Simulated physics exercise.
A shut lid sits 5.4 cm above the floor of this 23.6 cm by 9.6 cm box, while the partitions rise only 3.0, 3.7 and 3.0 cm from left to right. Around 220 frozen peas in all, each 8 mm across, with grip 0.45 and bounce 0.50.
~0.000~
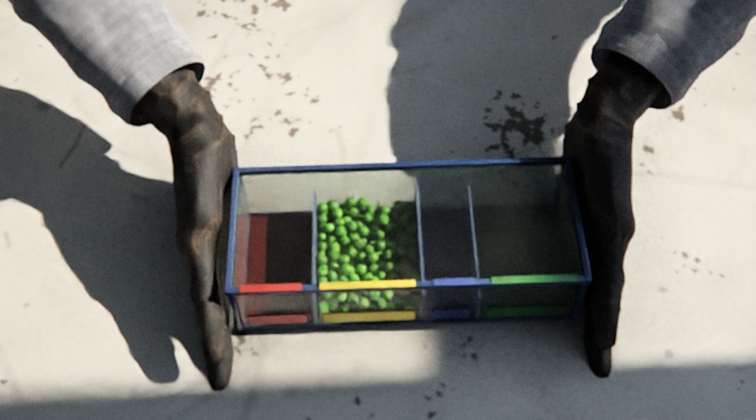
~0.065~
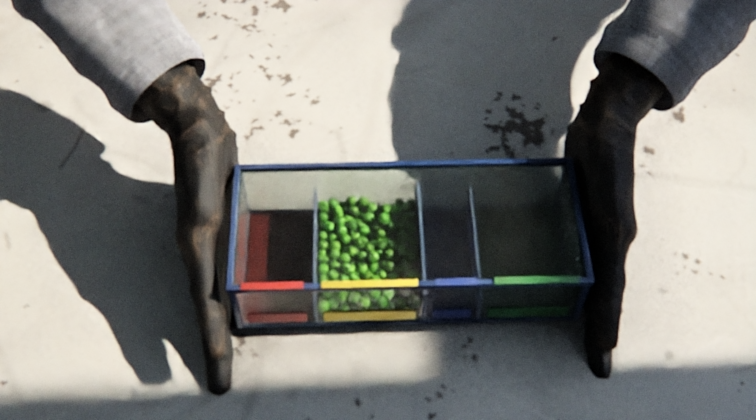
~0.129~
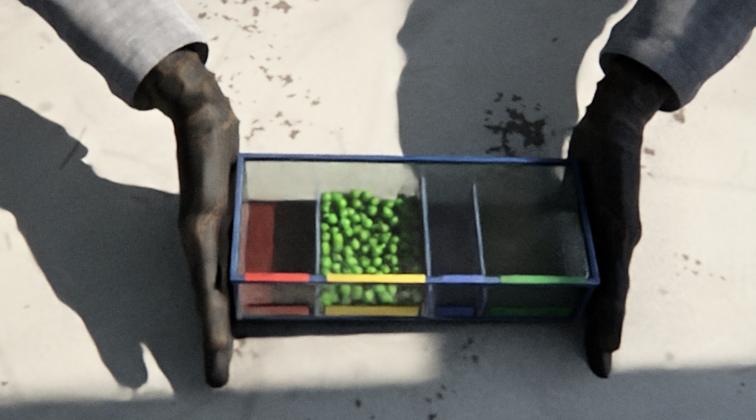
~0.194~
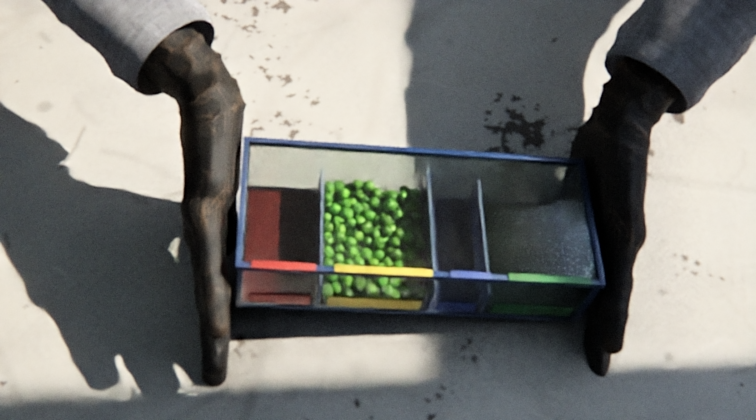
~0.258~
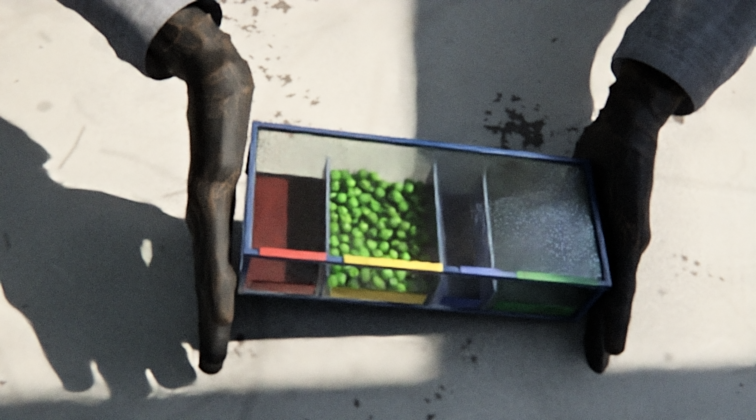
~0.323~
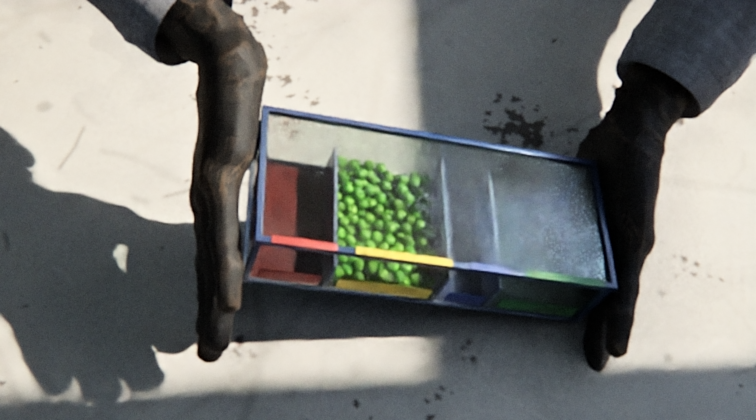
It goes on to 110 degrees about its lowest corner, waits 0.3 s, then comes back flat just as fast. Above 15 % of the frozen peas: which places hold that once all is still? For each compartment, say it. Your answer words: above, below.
Red - below; blue - below; green - above; yellow - above.
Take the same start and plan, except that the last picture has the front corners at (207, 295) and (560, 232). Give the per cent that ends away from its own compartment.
I'd put it at about 95 per cent.
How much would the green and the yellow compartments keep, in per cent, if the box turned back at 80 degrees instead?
In per cent, green gets 25, yellow gets 75.
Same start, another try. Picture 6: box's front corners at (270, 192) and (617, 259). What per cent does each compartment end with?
That leaves red with 0 percent, blue with 5, green with 30 and yellow with 65 percent.
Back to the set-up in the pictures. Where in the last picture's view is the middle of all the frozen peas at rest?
About (411, 270).
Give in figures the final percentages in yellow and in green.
In the yellow compartment 65 percent, in the green 30 percent.
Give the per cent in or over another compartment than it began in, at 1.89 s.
About 30 per cent.
Then, at 1.89 s, tilt 110 degrees; green 30 %, yellow 70 %.
After 2.93 s, tilt 54 degrees; green 30 %, yellow 70 %.
Then, at 3.95 s, tilt 0 degrees; blue 5 %, green 30 %, yellow 65 %.
By 4.5 s all is still; red 0 %, blue 5 %, green 30 %, yellow 65 %.
